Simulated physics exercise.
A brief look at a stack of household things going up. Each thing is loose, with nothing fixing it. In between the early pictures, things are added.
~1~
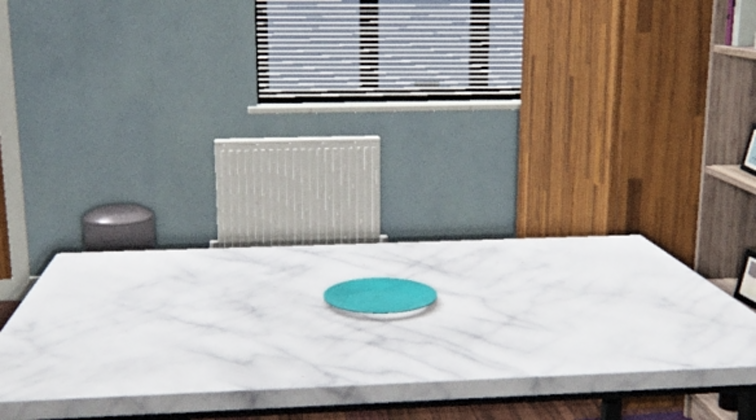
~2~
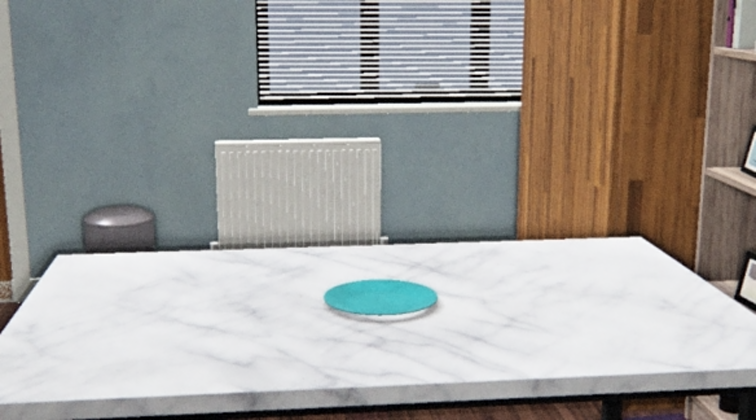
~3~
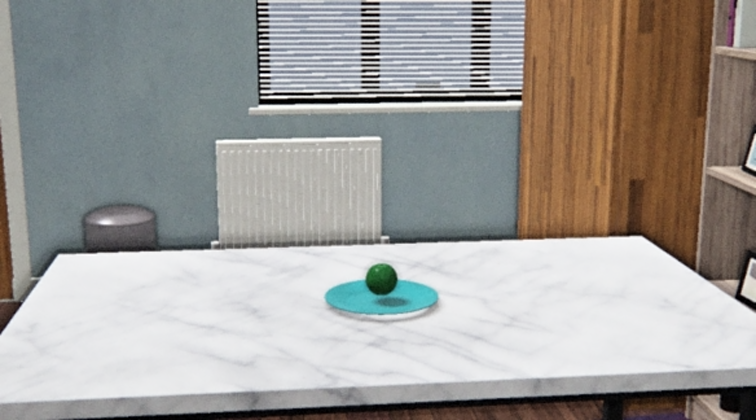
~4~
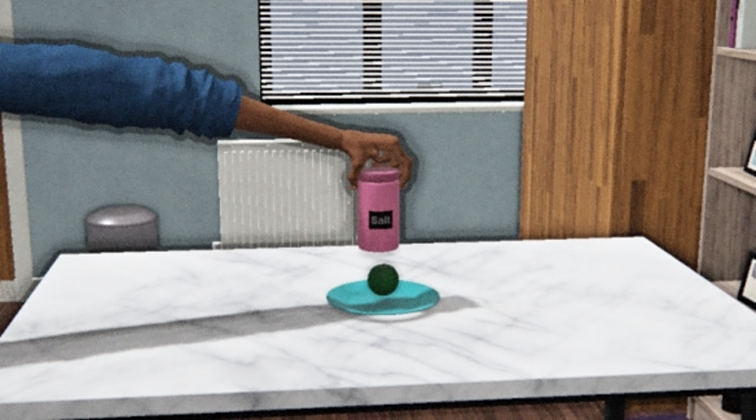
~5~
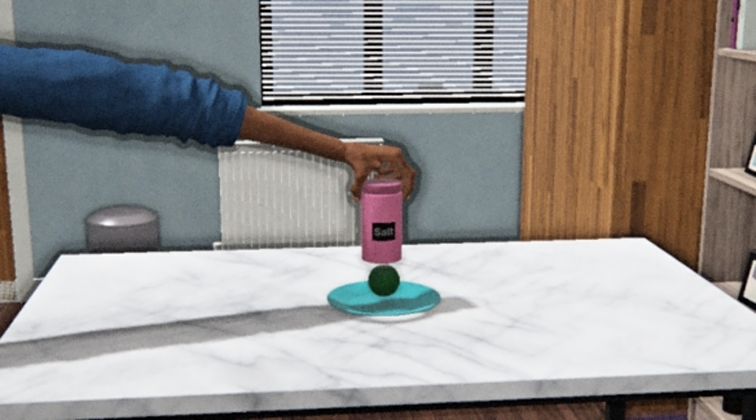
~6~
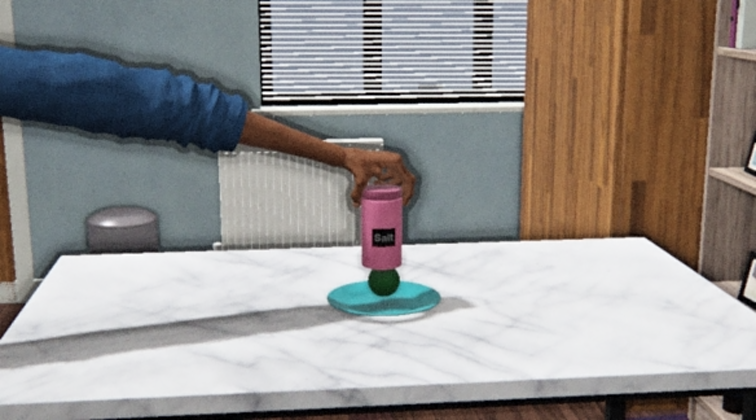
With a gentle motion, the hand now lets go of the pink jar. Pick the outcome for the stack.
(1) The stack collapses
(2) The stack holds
1, the stack collapses.
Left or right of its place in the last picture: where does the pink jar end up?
It ends up further left.
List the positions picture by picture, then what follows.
In the first frame, the last thing is not in view yet; turquoise plate (380, 298).
In the second frame, the last thing is not in view yet; turquoise plate (381, 300).
In the third frame, the last thing is not in view yet; turquoise plate (381, 300).
The fourth frame shows coming down; pink jar (378, 209); turquoise plate (383, 300).
The fifth frame shows coming down; pink jar (382, 221); turquoise plate (384, 301).
The sixth frame shows in place under the hand; pink jar (382, 226); turquoise plate (384, 301).
Then, 0.50 s later than the last frame, pink jar tilted by 38° near (357, 234).
Then, 0.70 s later than the last frame, pink jar now fallen.
Then, 0.80 s later than the last frame, things are still on the move.
Then, 1.80 s later than the last frame, nothing new.
When it is over, fallen, pink jar; the other 2 as before. End places, in pixels of the last picture, pink jar near (293, 286). The pile gives way.
